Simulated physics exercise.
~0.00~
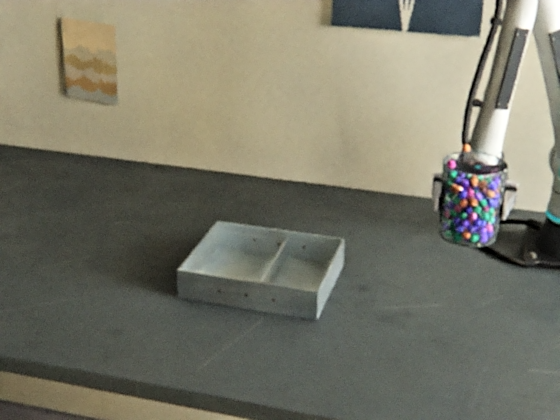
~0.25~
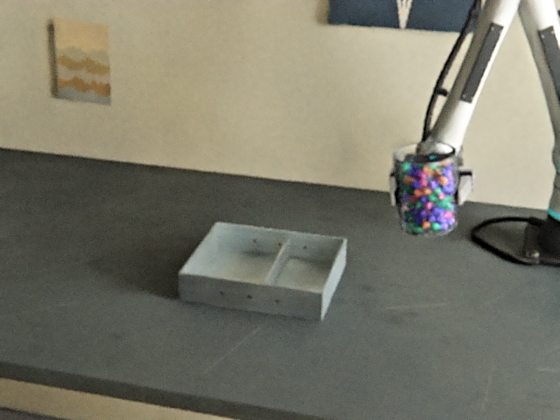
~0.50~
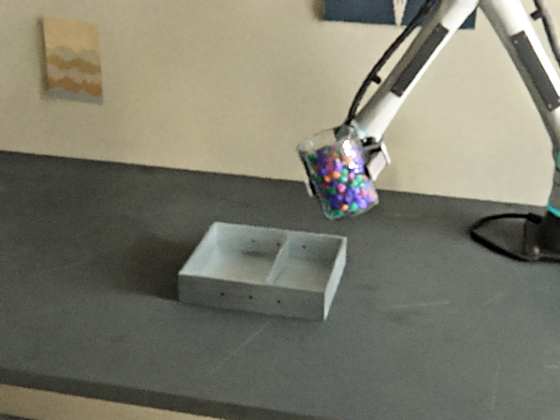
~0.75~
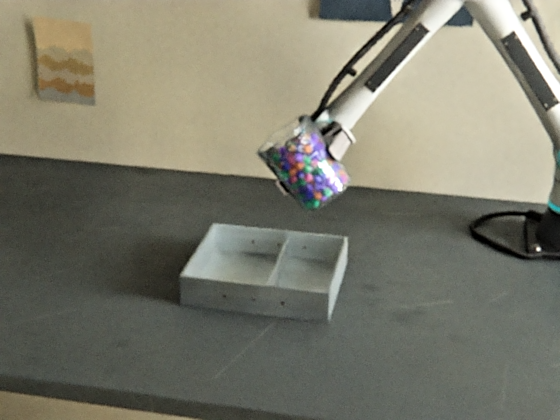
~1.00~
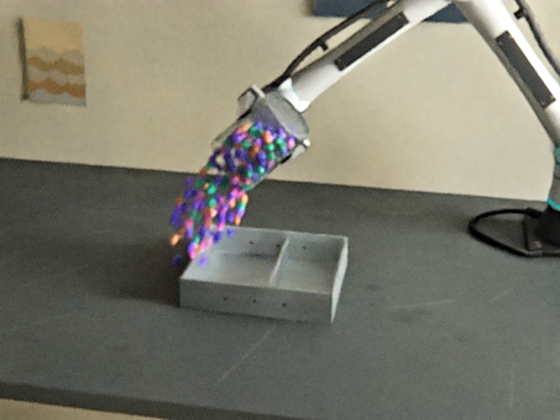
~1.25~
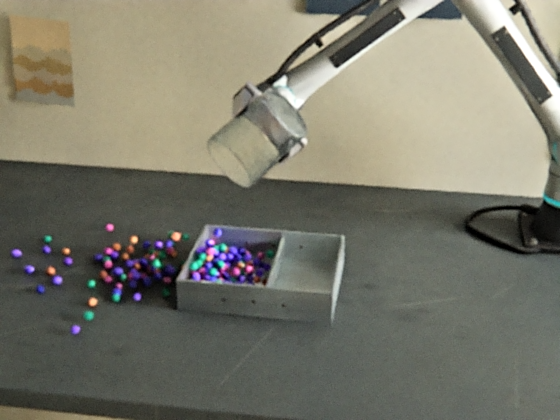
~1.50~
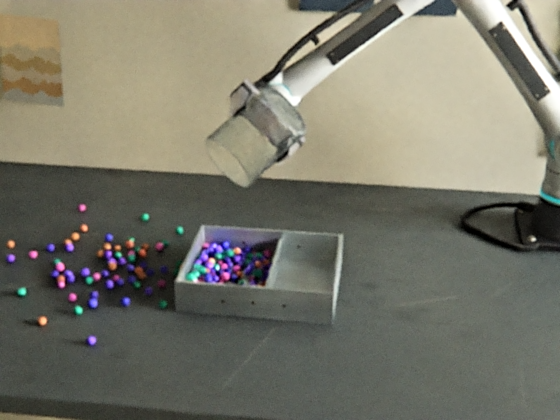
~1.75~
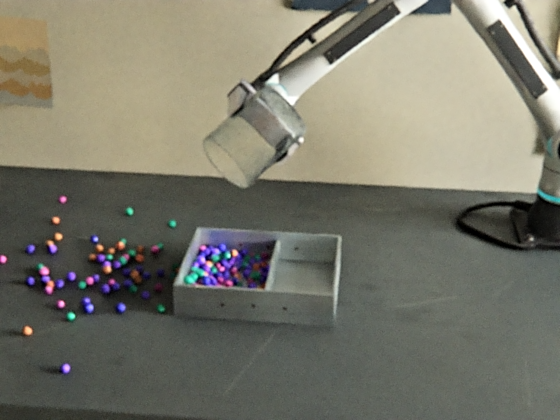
Colorful little balls poured from a clear beaker as a robot arm carried it left and tipped it over a gray divided tray, filling the left section while many others scattered across the dark table, leaving the right section empty.
